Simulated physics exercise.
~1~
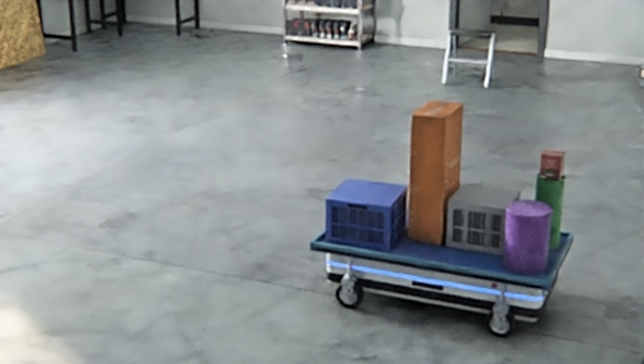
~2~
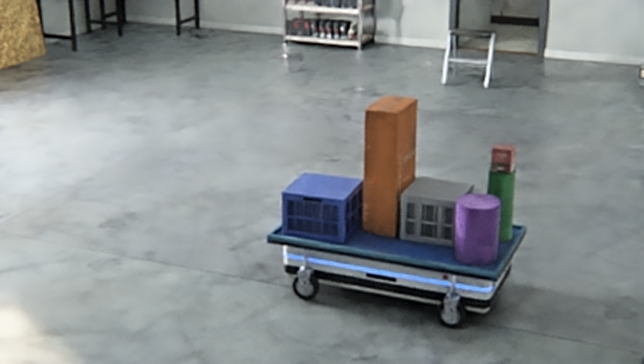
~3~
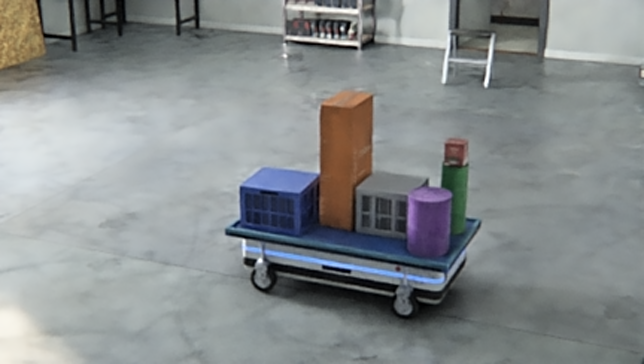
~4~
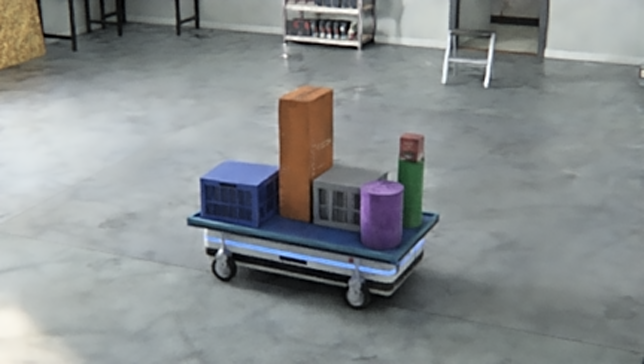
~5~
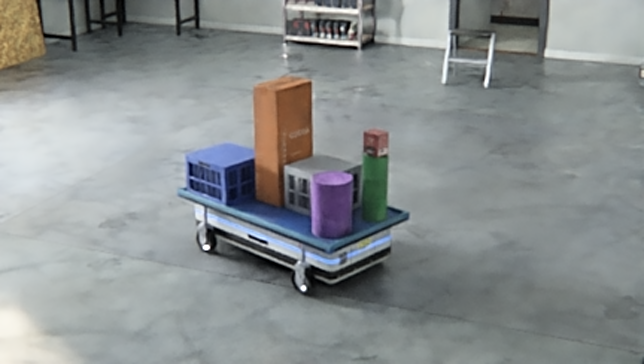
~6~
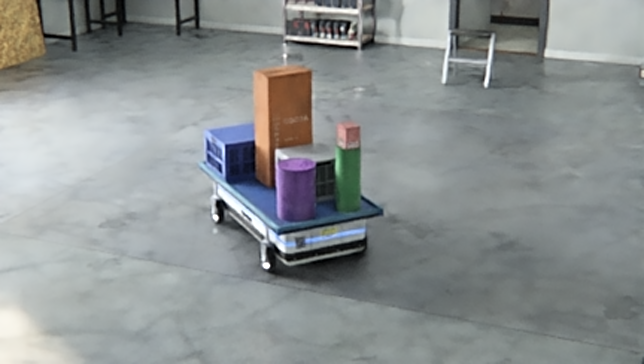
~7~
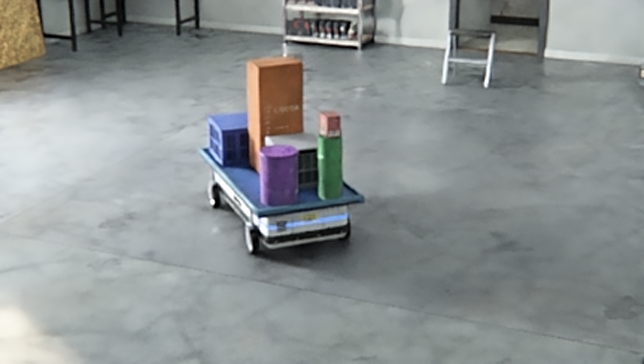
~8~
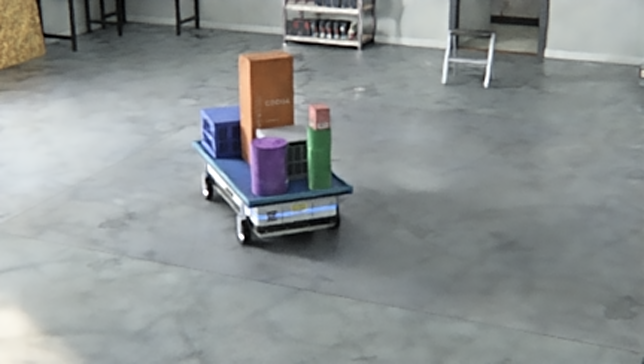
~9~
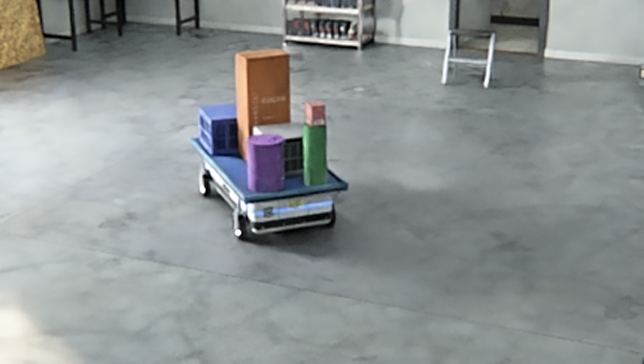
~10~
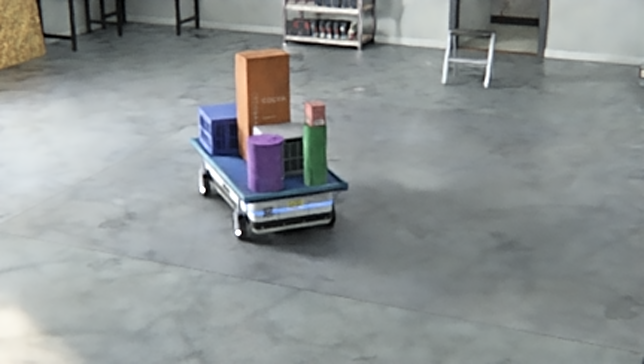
A cart loaded with boxes, crates and cylinders rolls left, curves away and stops.
